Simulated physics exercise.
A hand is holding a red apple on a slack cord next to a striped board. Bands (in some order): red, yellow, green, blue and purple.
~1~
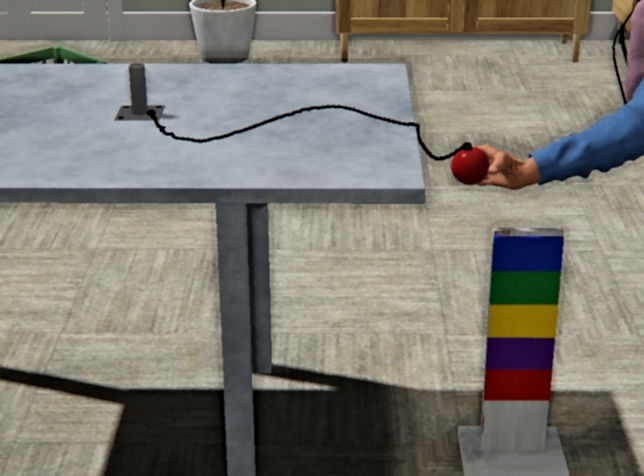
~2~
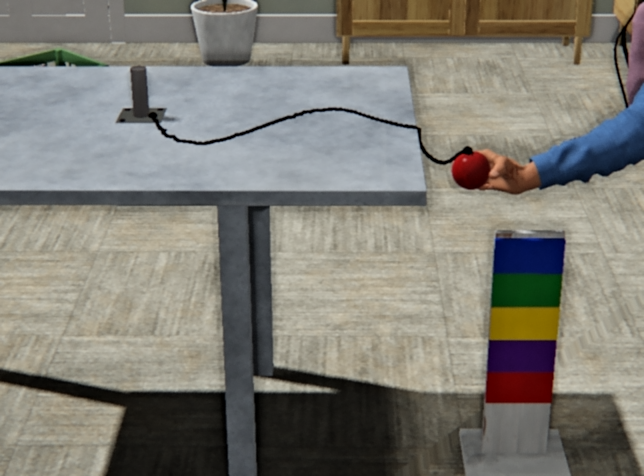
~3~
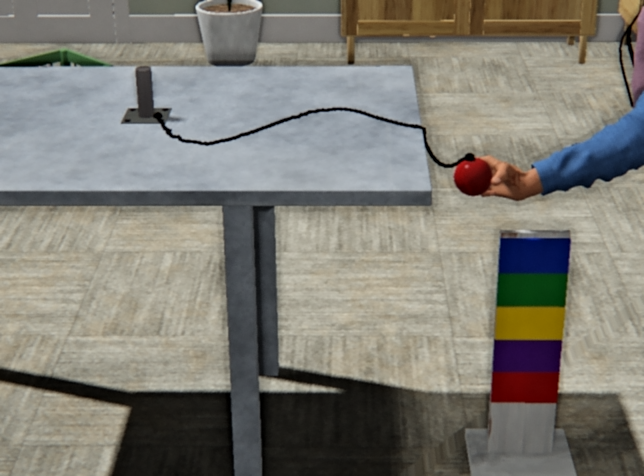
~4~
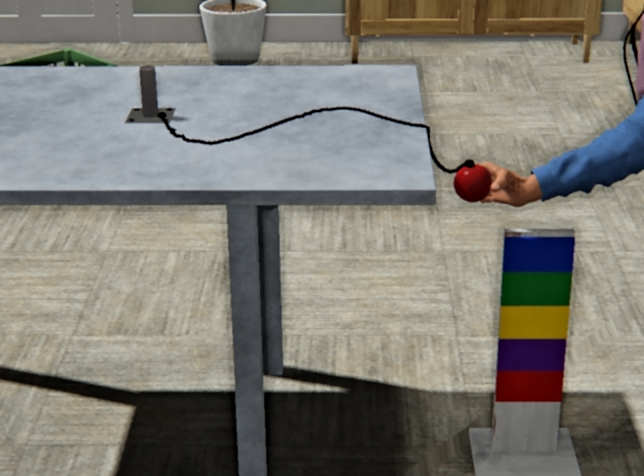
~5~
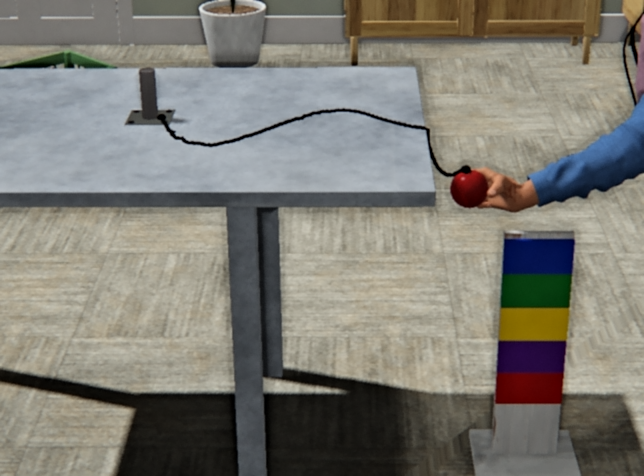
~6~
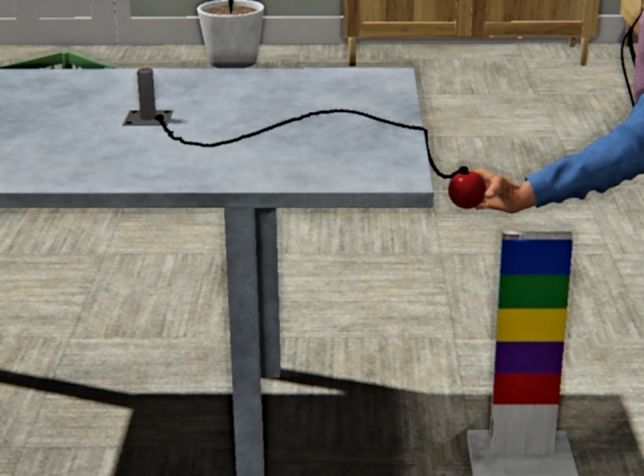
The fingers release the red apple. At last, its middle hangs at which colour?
At yellow.
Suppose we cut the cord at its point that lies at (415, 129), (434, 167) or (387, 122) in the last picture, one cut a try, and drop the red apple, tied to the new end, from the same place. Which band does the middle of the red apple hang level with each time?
For the first: Blue; for the second: Green; for the third: Above them all.
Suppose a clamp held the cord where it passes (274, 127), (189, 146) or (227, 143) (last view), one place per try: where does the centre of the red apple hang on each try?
It would sit near (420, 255) the first time, (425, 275) the second and (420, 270) the third.
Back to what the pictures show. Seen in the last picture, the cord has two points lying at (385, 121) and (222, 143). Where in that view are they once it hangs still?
(424, 200) for the first, (282, 124) for the second.
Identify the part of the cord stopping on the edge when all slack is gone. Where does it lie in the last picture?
It's the one at (333, 112).
Early on, apple near (419, 309); level with yellow.
Midway, apple near (421, 324); level with yellow.
Finally, apple near (420, 325); level with yellow. The yellow one.
